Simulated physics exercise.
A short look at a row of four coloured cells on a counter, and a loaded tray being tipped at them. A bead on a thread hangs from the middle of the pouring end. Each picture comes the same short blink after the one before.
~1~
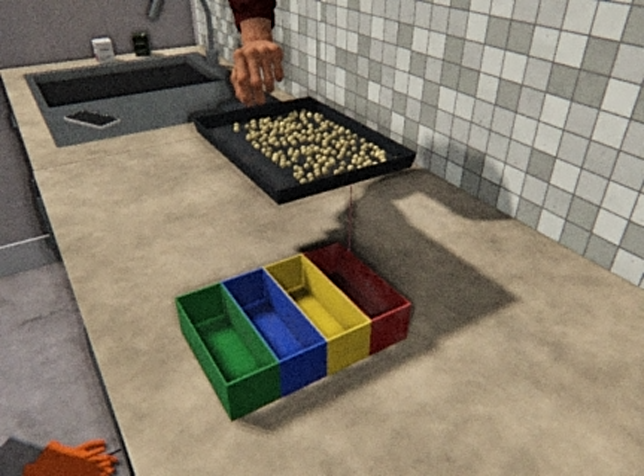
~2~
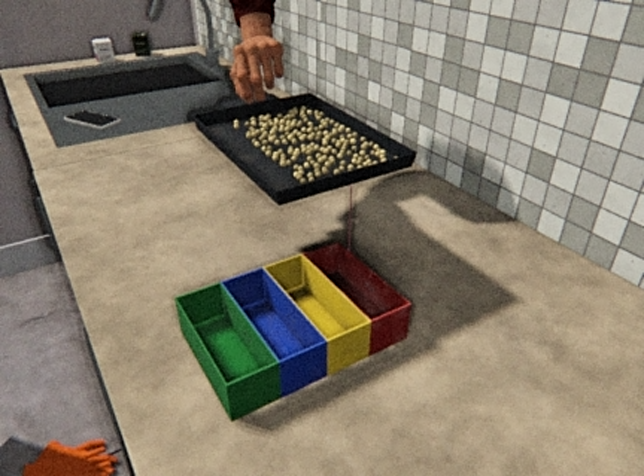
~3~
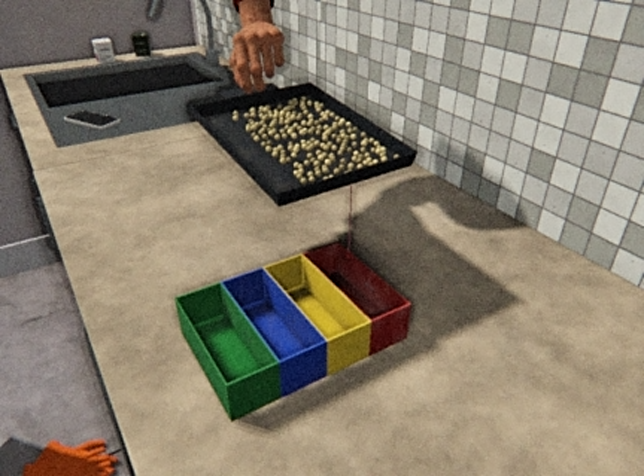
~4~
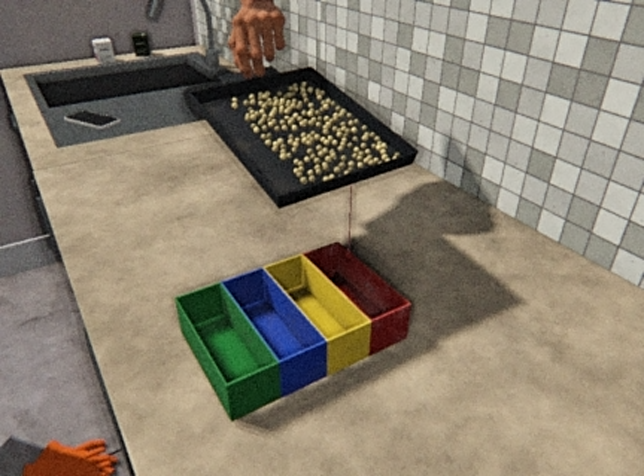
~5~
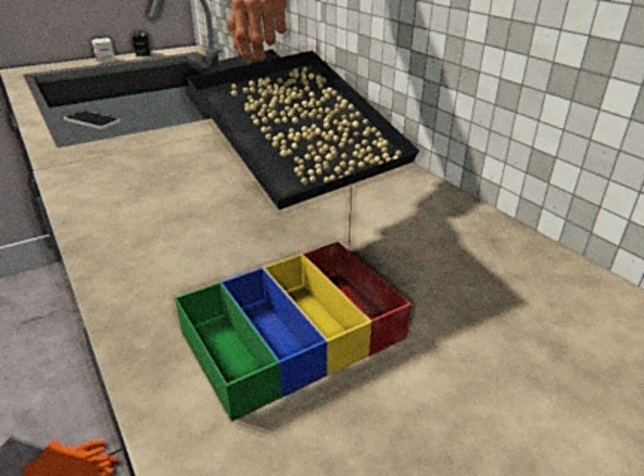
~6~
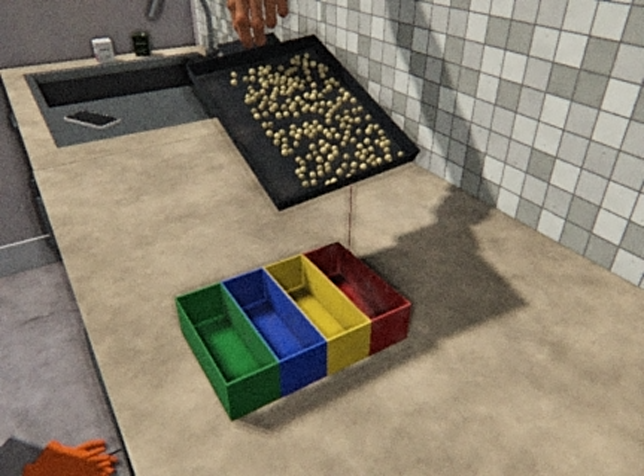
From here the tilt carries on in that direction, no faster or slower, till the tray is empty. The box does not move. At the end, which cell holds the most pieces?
It favours the yellow compartment.
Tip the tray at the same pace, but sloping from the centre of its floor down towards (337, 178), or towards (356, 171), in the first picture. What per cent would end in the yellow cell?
First some 20, then 0 per cent.
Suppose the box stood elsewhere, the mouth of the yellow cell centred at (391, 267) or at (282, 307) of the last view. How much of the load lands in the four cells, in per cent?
About 80 and 70 per cent.
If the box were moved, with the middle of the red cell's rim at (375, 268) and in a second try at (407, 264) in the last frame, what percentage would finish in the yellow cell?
About 30 and 20 per cent.
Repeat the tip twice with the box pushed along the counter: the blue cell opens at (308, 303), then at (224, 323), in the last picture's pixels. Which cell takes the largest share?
The first try: The blue one. The second: The red one.
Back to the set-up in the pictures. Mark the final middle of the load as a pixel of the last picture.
Near (333, 336).
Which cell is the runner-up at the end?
It is the red one.
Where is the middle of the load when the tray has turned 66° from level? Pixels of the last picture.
Roughly at (327, 188).
Soon after the last picture, tray tipped steeply; most on the tray; about a quarter falling or outside the box.
A little later, tray tipped past a quarter turn; about two thirds on the tray; a small part in the yellow cell; a small part in the blue cell; a small part in the red cell; a stray few in the green cell; a small part falling or outside the box.
Later still, tray tipped past a quarter turn; about half in the yellow cell; about a quarter in the red cell; a small part in the blue cell; a stray few in the green cell; a small part falling or outside the box.
At rest, tray tipped past a quarter turn; about half in the yellow cell; about a quarter in the red cell; a small part in the blue cell; a stray few in the green cell; a small part outside the box.
